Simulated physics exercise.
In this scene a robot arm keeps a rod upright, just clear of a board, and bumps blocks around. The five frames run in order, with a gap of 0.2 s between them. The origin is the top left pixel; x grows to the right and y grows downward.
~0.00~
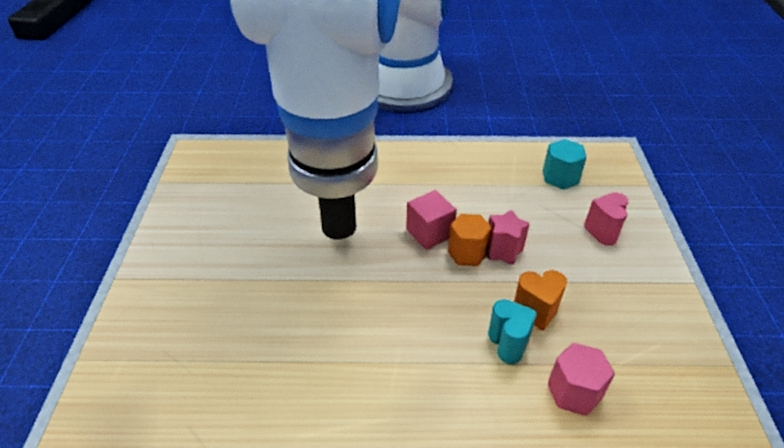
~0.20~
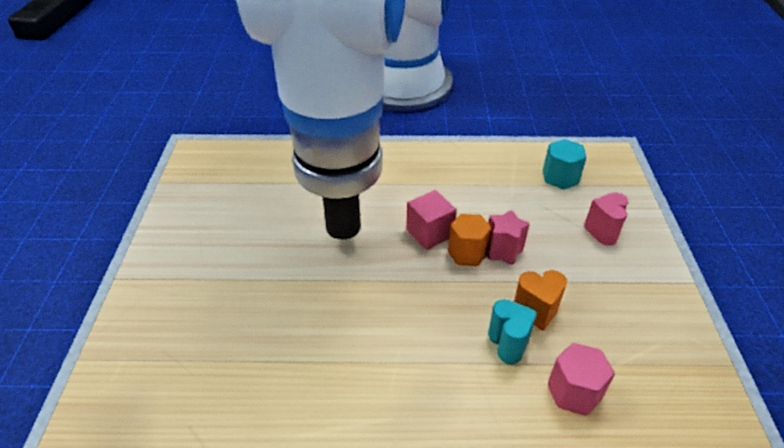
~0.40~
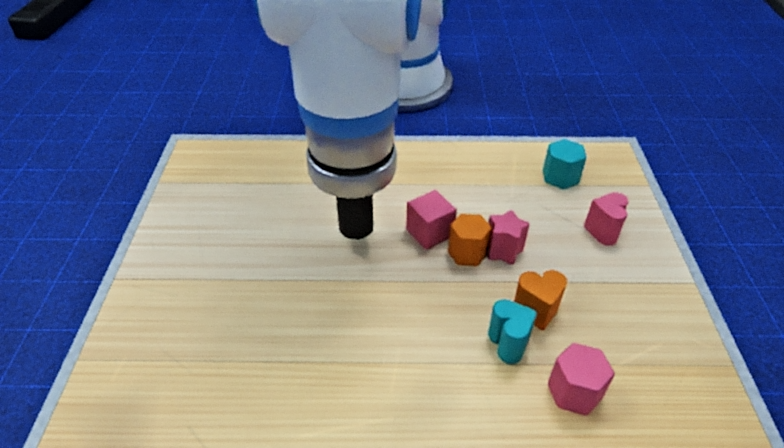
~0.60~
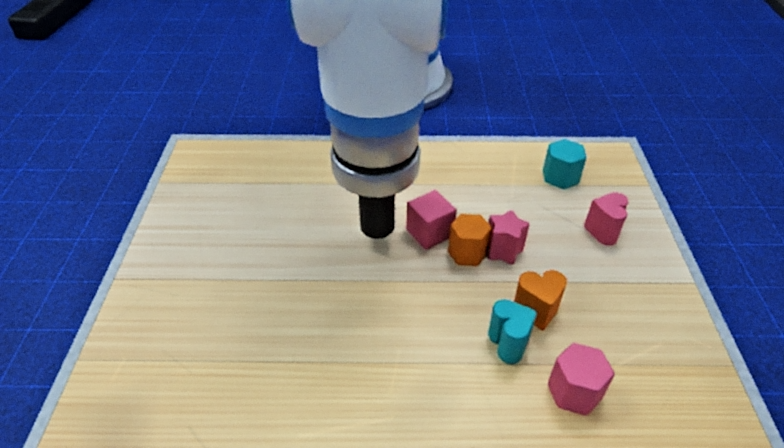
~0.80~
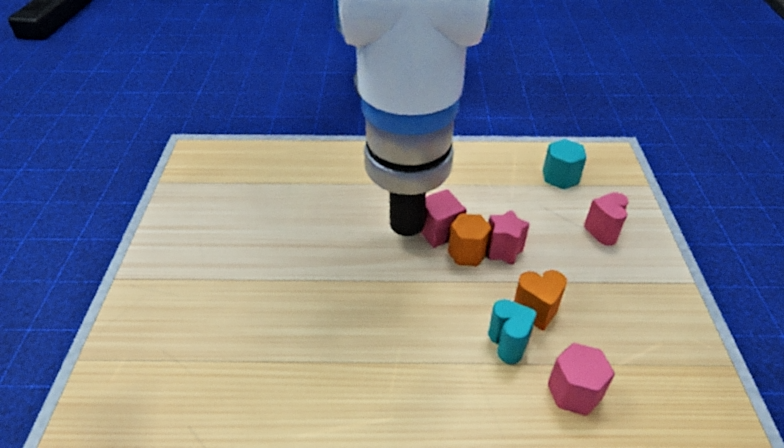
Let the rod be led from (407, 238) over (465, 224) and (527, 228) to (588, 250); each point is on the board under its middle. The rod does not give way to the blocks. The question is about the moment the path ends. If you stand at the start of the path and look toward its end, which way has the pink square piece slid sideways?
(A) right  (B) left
B - left.
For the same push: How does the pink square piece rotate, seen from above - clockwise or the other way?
It turns counter-clockwise.
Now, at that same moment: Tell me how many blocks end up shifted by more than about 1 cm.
Going by the path, one block will move.
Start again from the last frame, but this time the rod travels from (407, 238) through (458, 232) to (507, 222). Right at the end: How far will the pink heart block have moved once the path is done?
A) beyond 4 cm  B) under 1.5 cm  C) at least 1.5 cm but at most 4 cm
It's B.
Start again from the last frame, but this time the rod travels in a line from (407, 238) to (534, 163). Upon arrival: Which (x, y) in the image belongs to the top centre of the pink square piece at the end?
The pink square piece ends near (502, 189).
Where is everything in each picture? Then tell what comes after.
Rod's lower end at (339, 228); pink square piece at (432, 205); pink star at (509, 223), in the first picture.
Rod at (344, 228); blocks still, in the second picture.
Rod at (356, 227); blocks still, in the third picture.
Rod at (378, 227); blocks still, in the fourth picture.
Rod at (407, 224); pink square piece at (442, 203); pink star at (509, 223), in the fifth picture.
What follows on the original path. One third of the way, rod at (467, 209); pink square piece at (503, 192), turned 15° clockwise.
Two thirds of the way, rod at (532, 214); pink square piece at (563, 189), turned 15° anticlockwise.
At the end, rod at (593, 236); pink square piece at (574, 188), turned 30° anticlockwise; pink star still.
